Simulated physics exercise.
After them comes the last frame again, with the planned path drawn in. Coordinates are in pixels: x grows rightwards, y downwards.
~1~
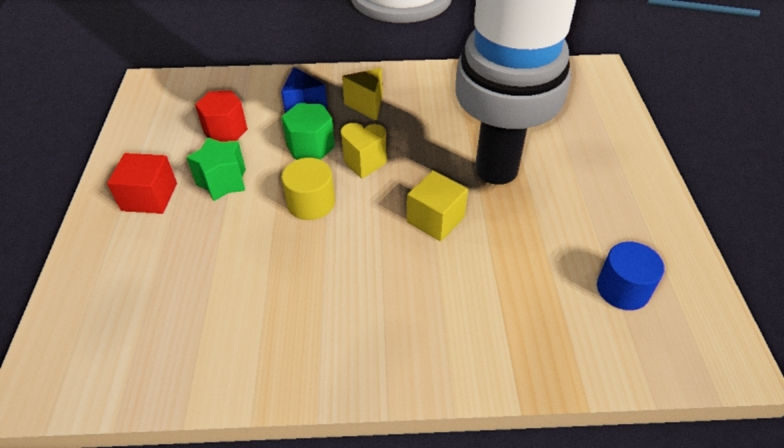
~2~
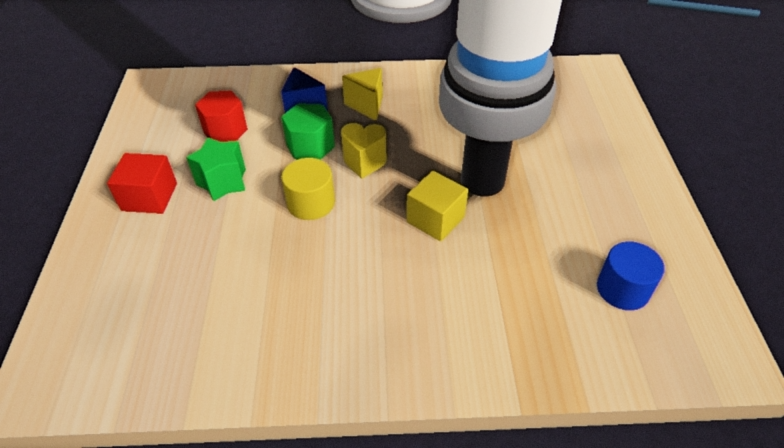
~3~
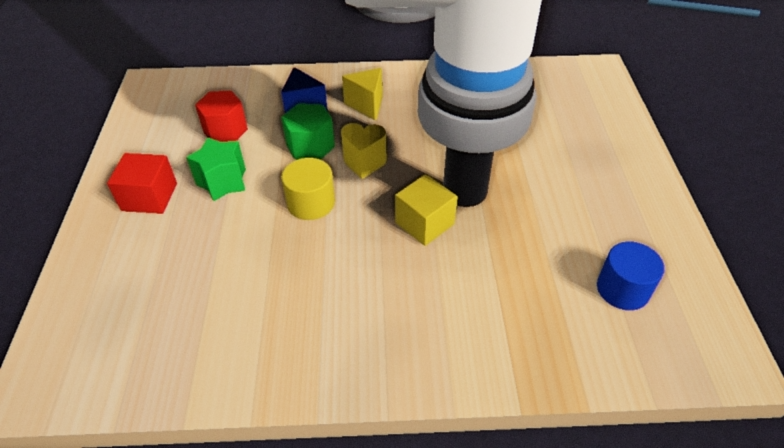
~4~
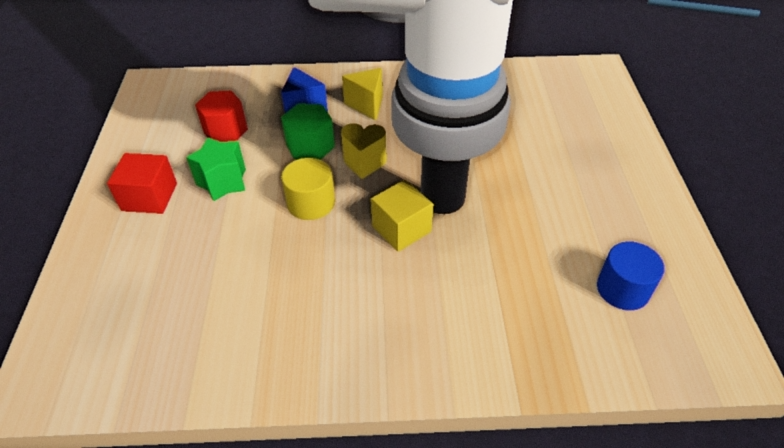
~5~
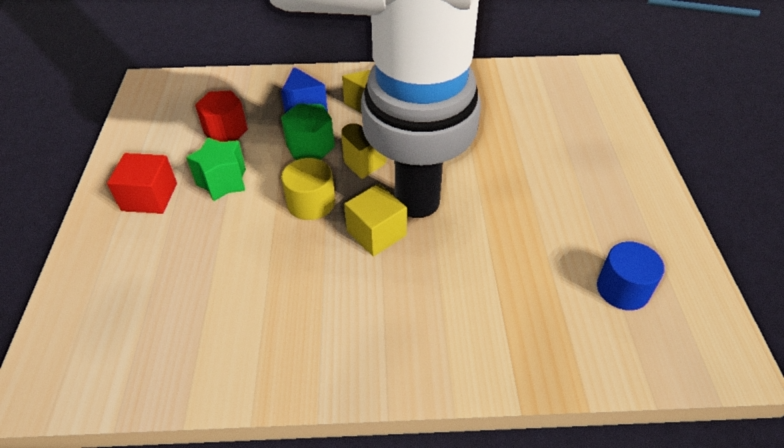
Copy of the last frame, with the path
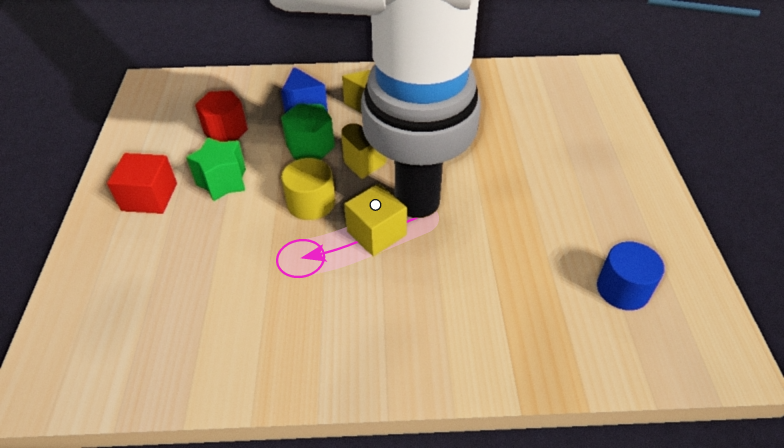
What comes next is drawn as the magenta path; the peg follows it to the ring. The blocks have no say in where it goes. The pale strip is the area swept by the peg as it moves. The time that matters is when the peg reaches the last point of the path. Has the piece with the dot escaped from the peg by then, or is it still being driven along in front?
The peg still has the piece with the dot in front of it when the path ends.
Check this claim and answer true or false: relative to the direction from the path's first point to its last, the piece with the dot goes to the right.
Verdict: True.
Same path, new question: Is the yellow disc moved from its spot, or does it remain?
Answer: Unmoved.
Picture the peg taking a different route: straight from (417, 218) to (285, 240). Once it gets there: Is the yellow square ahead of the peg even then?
Yes
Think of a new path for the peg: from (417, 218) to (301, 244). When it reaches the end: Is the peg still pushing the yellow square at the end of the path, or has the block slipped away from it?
It is still there in front.
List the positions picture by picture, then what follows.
The first frame shows lower end of the peg at (496, 170), tops of blocks, yellow disc at (307, 174), yellow square at (438, 191).
The second frame shows peg at (483, 181), blocks as before.
The third frame shows peg at (465, 192), yellow square at (426, 195).
The fourth frame shows peg at (443, 198), yellow square at (402, 200).
The fifth frame shows peg at (417, 202), yellow disc at (307, 174), yellow square at (375, 205).
The drawn path runs from (417, 218) through (362, 240) to (301, 258); the dot is on the yellow square.
The first path, step by step. One third of the way, peg at (378, 218); yellow square at (332, 216), turned 15° clockwise.
Two thirds of the way, peg at (340, 232); yellow square at (291, 226), turned 35° clockwise.
At the end, peg at (298, 243); yellow disc not moved; yellow square at (246, 236), turned 40° clockwise.
